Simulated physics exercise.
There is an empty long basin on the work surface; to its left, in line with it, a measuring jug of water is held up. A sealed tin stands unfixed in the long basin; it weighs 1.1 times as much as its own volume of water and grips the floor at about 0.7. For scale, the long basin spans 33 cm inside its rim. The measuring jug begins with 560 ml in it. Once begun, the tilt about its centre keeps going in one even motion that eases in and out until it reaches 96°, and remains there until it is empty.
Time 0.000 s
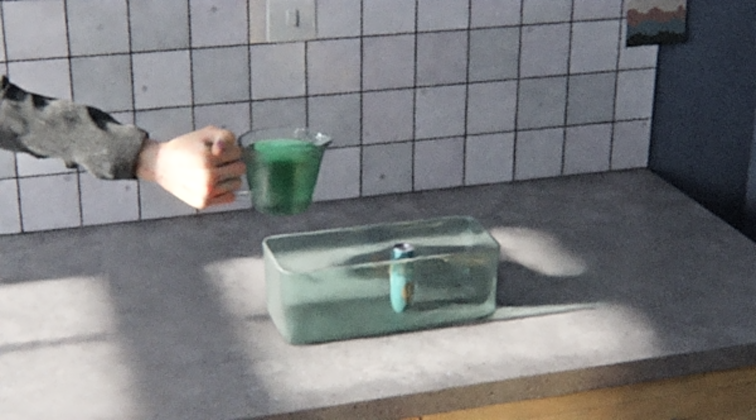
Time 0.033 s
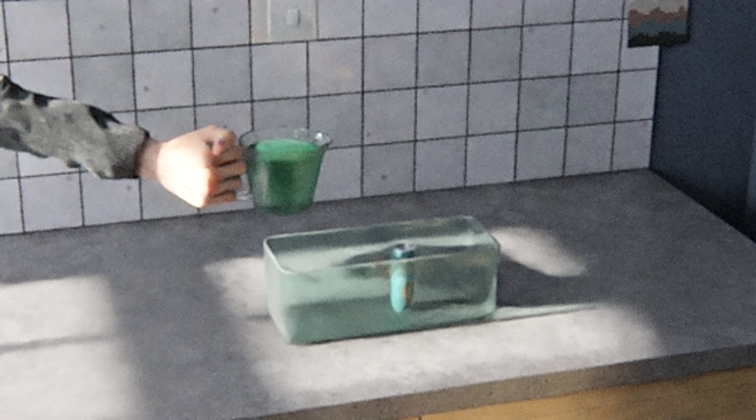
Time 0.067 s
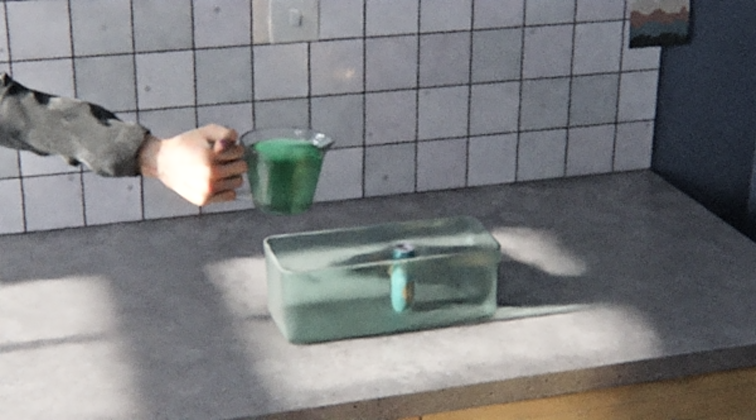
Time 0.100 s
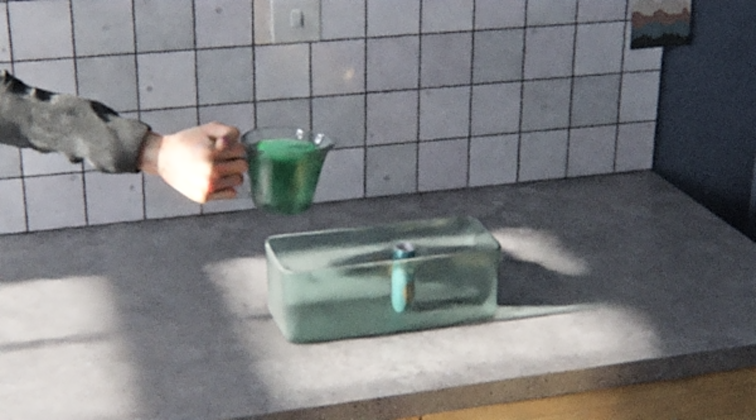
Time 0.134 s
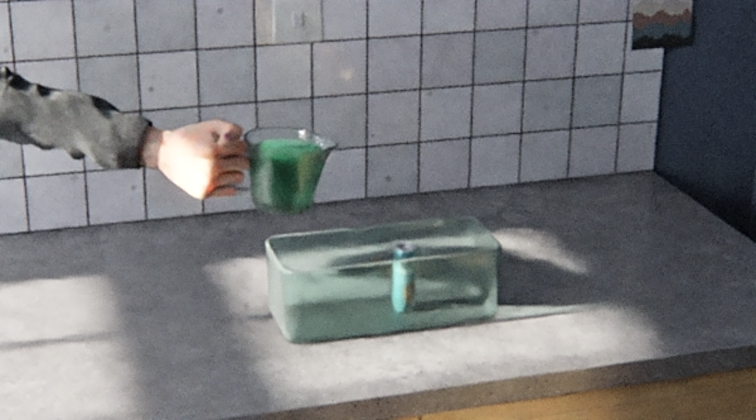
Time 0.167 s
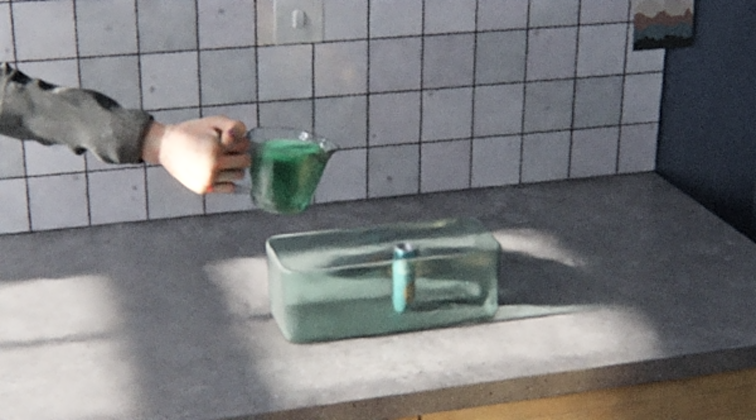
A hand in a dark grey patterned sleeve reaches in from the left above a grey countertop, seen from slightly above, with white square tiles behind and patches of sunlight across the surface. It holds a clear jug of green liquid over a long, pale green glass basin, where a small teal tin shows. The jug stays nearly level at first, then tilts slightly to the right.
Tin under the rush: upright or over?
It stands firm.
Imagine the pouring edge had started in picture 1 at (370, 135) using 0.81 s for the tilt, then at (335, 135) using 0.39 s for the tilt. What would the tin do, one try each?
Run one: It tumbles. Run two: It does not tip.
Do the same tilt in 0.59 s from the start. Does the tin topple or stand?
With that tilt, the tin stays on its base.
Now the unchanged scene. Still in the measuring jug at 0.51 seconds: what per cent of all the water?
Close to 68 in a hundred.
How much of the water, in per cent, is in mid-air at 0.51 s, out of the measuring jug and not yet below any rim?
It comes to roughly 26 per cent.
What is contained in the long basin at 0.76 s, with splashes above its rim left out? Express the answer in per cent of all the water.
The share is close to 72 percent.
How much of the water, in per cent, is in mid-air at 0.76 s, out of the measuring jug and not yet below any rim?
I'd say some 14 per cent is in the air.
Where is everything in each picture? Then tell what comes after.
In the first frame, tilt 0°; pouring edge (333, 137); surface from (243, 153) to (320, 146); the long basin's rim runs from (272, 257) to (487, 232); the tin's top is at (403, 250).
In the second frame, tilt 0°; pouring edge (333, 138); surface from (243, 153) to (321, 146).
In the third frame, tilt 2°; pouring edge (335, 139); surface from (244, 153) to (321, 146).
In the fourth frame, tilt 4°; pouring edge (336, 140); surface from (246, 151) to (323, 147).
In the fifth frame, tilt 6°; pouring edge (338, 143); surface from (247, 151) to (324, 148).
In the sixth frame, tilt 10°; pouring edge (340, 146); surface from (249, 152) to (327, 149).
Then, 0.51 s in, the tilt is 67° and 67 per cent is still to pour; the tin stands where it began.
Then, 0.76 s in, the tilt is 95° and 14 per cent is still to pour; the tin stands where it began.
Then, 1.02 s in, the tilt is 96° and 1 per cent is still to pour; the tin stands where it began.
Then, 1.31 s in, the tilt is 96° and 0 per cent is still to pour; the tin stands where it began.
Finally, the tin stands where it began.
